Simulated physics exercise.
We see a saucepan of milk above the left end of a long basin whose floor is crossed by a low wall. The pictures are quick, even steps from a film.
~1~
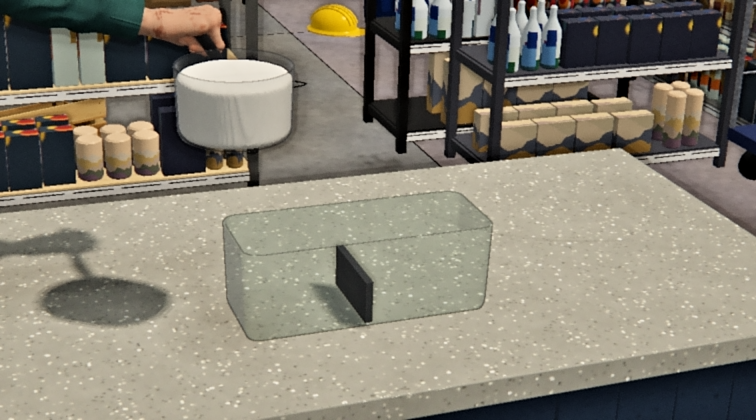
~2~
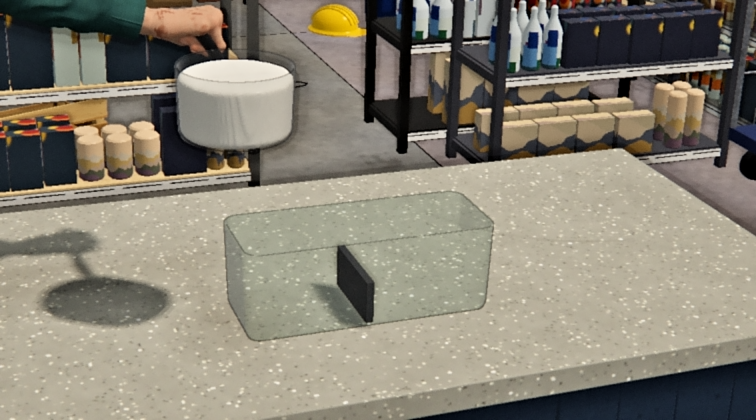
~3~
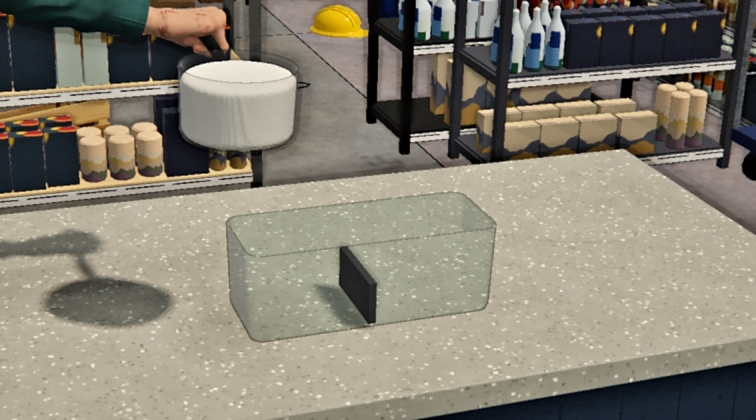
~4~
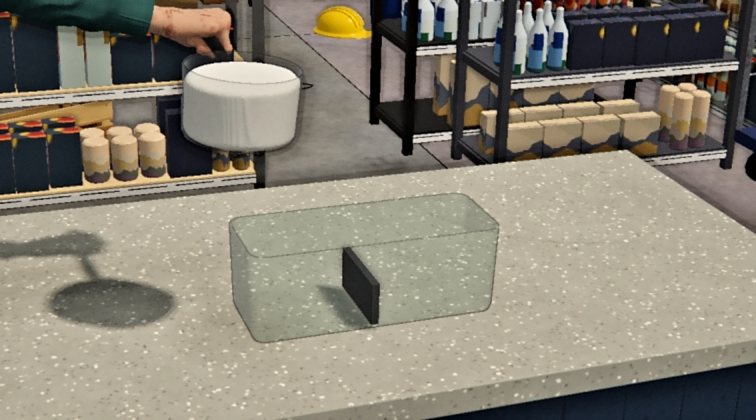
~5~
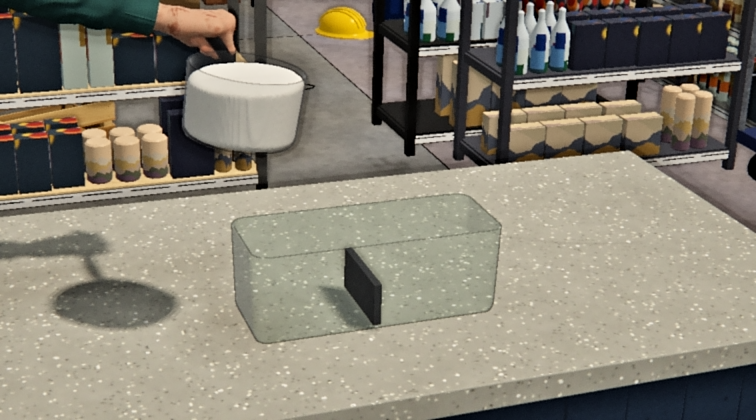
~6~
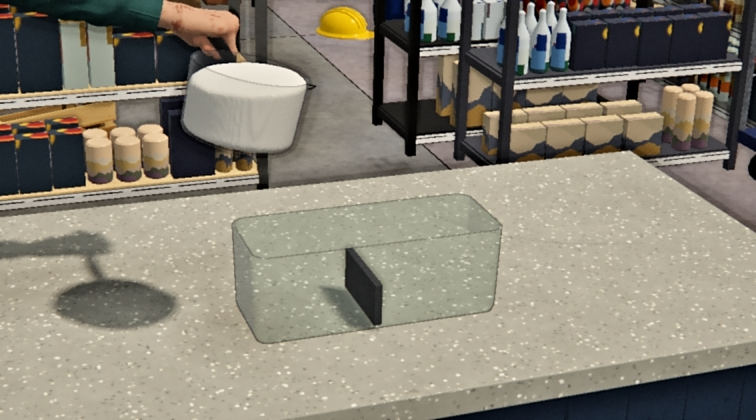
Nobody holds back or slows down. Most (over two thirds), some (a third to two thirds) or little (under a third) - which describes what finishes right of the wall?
Some.
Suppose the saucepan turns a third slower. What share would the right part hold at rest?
Some 50 per cent.
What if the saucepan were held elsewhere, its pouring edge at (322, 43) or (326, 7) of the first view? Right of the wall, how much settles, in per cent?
It works out to around 85 % and then around 90 %.
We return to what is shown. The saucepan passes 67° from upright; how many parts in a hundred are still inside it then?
About 65 %.
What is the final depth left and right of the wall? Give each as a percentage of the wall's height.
Close to 50 for the left and 40 for the right.
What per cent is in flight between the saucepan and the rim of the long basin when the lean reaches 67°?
Near 30 parts in a hundred.
A moment on, the saucepan is tipped part way and 64 per cent is still to pour, 3 is left of the wall and 3 right of it.
Next, the saucepan is tipped on its side and 16 per cent is still to pour, 19 is left of the wall and 45 right of it.
Then the saucepan is tipped on its side and 3 per cent is still to pour, 43 is left of the wall and 49 right of it.
Later the saucepan is tipped on its side and 0 per cent is still to pour, 49 is left of the wall and 49 right of it.
Finally, 50 per cent lies left of the wall, 49 right of it and 1 outside.
